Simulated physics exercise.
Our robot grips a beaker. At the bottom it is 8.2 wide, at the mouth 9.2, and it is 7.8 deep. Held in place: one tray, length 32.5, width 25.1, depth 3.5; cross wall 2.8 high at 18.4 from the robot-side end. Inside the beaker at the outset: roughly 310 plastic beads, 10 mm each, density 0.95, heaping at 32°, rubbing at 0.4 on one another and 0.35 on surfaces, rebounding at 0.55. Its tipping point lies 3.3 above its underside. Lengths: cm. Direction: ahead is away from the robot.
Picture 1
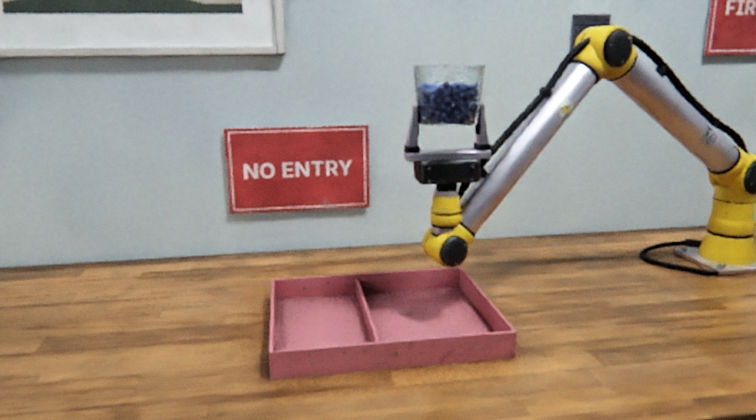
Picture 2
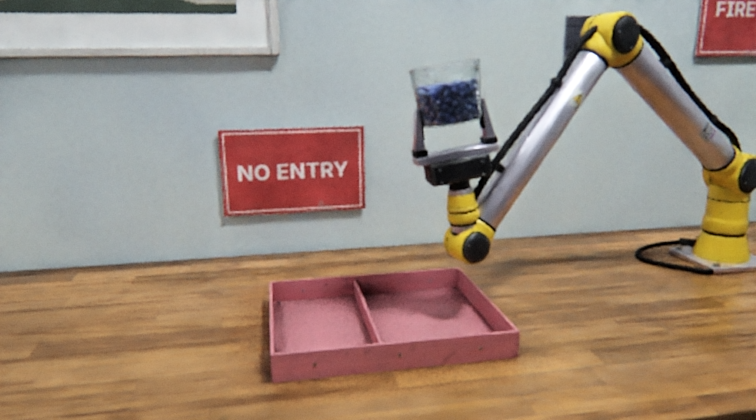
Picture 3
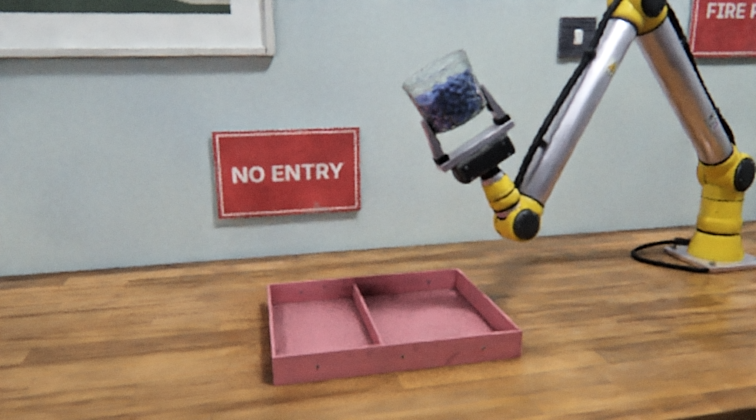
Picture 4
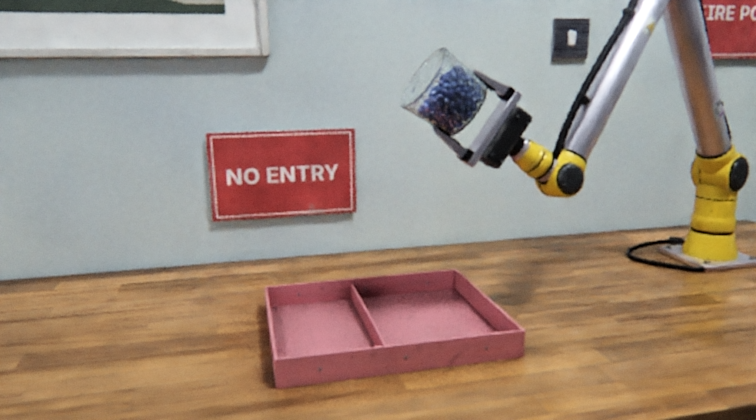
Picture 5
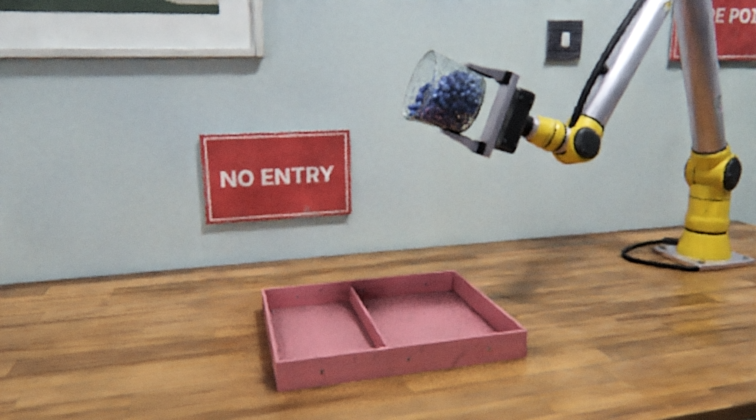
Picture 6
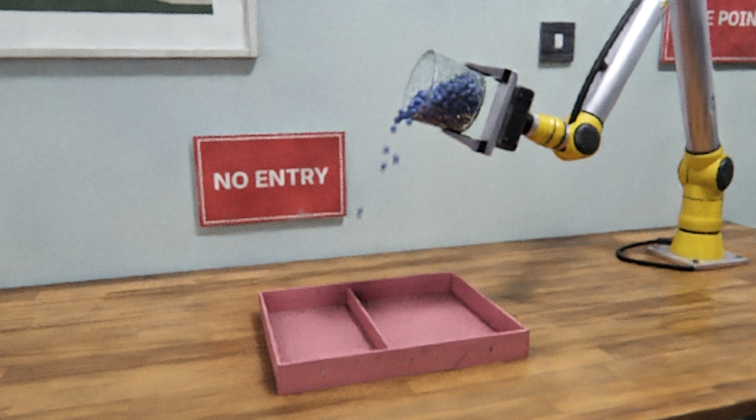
A yellow and silver robot arm held up a clear beaker of blue beads and tilted it steadily to the left, until a few beads trickled over the rim above a divided pink tray.
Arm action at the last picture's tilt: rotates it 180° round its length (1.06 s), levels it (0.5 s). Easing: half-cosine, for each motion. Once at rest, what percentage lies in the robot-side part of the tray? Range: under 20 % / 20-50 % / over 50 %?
Less than 20 %.
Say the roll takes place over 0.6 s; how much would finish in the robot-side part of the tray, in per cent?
Then roughly 10 per cent.
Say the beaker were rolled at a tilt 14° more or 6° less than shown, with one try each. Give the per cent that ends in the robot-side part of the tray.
You'd get close to 40 per cent, then close to 5 per cent.
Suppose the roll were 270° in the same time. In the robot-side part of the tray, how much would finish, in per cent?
Then roughly 15 per cent.
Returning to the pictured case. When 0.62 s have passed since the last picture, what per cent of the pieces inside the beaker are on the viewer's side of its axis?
65 %.
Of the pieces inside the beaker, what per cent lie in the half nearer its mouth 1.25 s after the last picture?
Near 35 per cent lies in the mouth half.
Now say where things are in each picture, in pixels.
In the first picture, beaker middle at (448, 95), upright; upper third of the load around (449, 90), from x 420 to 475, top at y 85; 308 in the beaker.
In the second picture, beaker middle at (448, 95), tipped 9°; upper third of the load around (451, 89), from x 420 to 475, top at y 80.
In the third picture, beaker middle at (447, 94), tipped 31°; upper third of the load around (455, 87), from x 415 to 480, top at y 70.
In the fourth picture, beaker middle at (446, 95), tipped 55°; upper third of the load around (456, 84), from x 420 to 480, top at y 70.
In the fifth picture, beaker middle at (445, 95), tipped 70°; upper third of the load around (455, 86), from x 410 to 480, top at y 75.
In the sixth picture, beaker middle at (445, 95), tipped 71°; upper third of the load around (456, 90), from x 360 to 480, top at y 75; 300 in the beaker, 8 in flight or on a rim.
Then, 0.62 s later, tipped 71°, highest piece 37 above the table; 273 in the beaker, 10 in the far-side part, 7 in the robot-side part, 1 on the table or floor, 17 in flight or on a rim.
Then, 1.25 s later, tipped 49°, highest piece 36 above the table; 241 in the beaker, 31 in the far-side part, 26 in the robot-side part, 5 on the table or floor, 5 in flight or on a rim.
Then, 1.76 s later, upright, highest piece 38 above the table; 240 in the beaker, 33 in the far-side part, 28 in the robot-side part, 6 on the table or floor, 1 in flight or on a rim.
Then, 2.46 s later, upright, highest piece 38 above the table; 240 in the beaker, 34 in the far-side part, 28 in the robot-side part, 6 on the table or floor.
At rest, 240 in the beaker, 34 in the far-side part, 28 in the robot-side part, 6 on the table or floor. That is 9 % in the robot-side part of the tray.
